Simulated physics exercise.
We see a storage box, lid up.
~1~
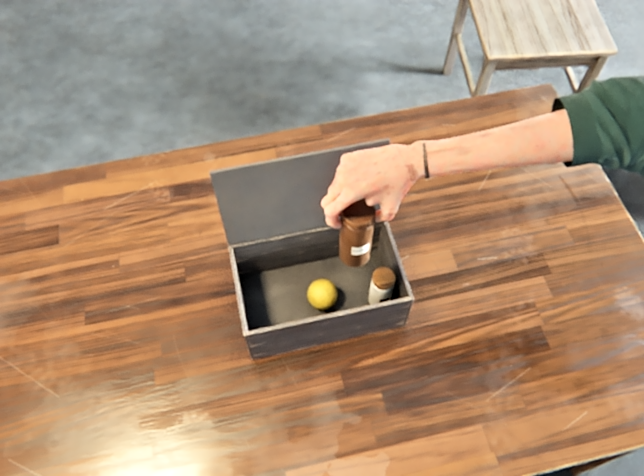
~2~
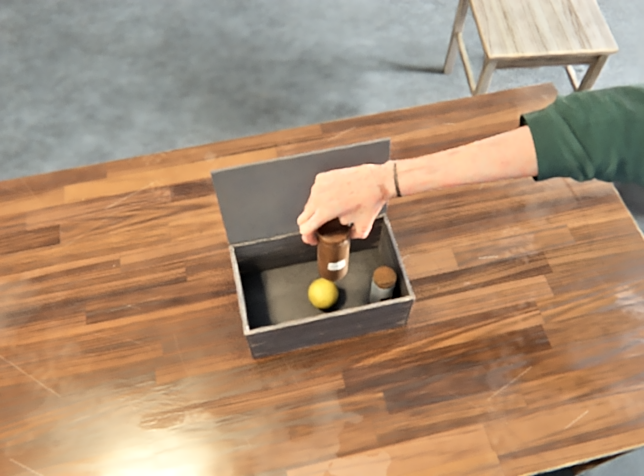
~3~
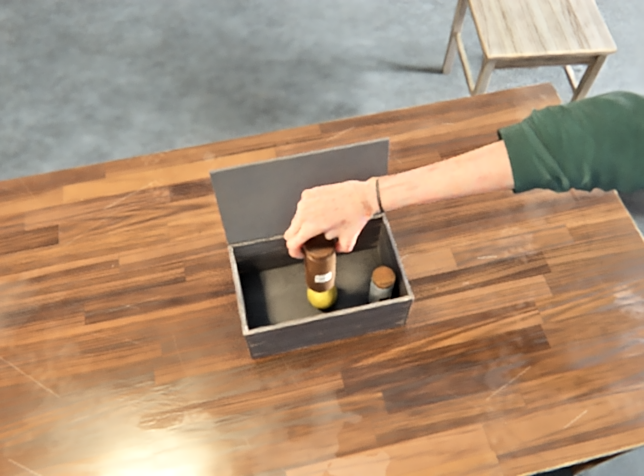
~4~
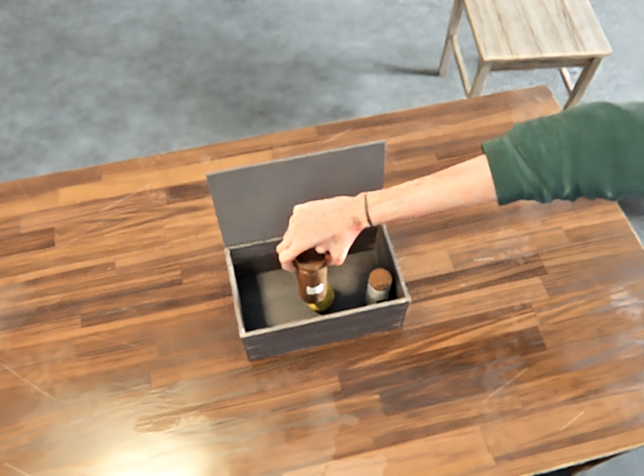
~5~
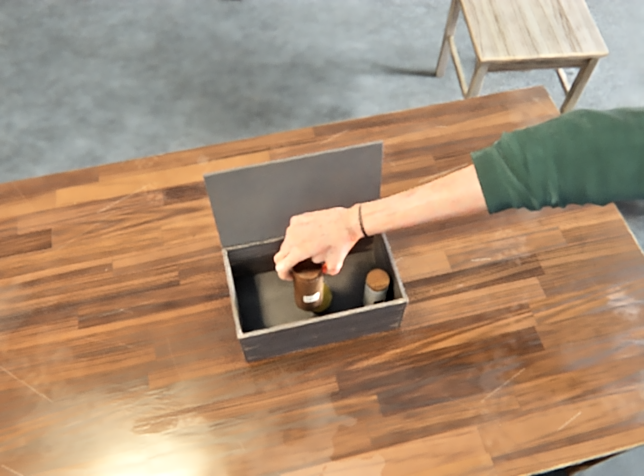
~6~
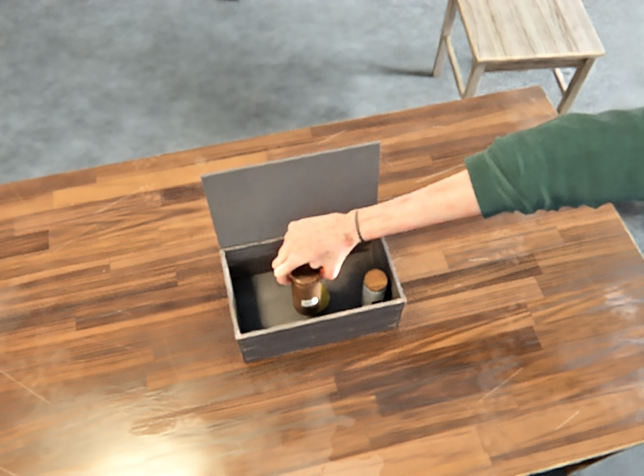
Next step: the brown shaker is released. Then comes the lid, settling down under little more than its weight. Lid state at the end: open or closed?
Closed.
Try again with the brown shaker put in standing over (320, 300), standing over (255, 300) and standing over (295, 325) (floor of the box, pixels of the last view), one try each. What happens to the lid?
The lid does shut the first time, won't shut the second time and won't shut the third time.
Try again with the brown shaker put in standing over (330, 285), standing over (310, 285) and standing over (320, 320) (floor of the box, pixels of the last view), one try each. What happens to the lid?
First - not shut; second - shut down; third - shut down.
Then, 0.50 s past the last view, brown shaker on its side near (279, 311); yellow lemon displaced about its own width.
Then, 1.50 s past the last view, lid 65° above the rim; brown shaker on its side near (274, 304); yellow lemon displaced about its own width.
Then, 2.00 s past the last view, lid 20° above the rim; brown shaker on its side near (274, 304); yellow lemon displaced about its own width.
Finally, lid shut; down or leaning hard in the box, brown shaker; moved from the start, yellow lemon; white shaker still in place. Final places as the last picture's camera would see them, brown shaker near (274, 305).
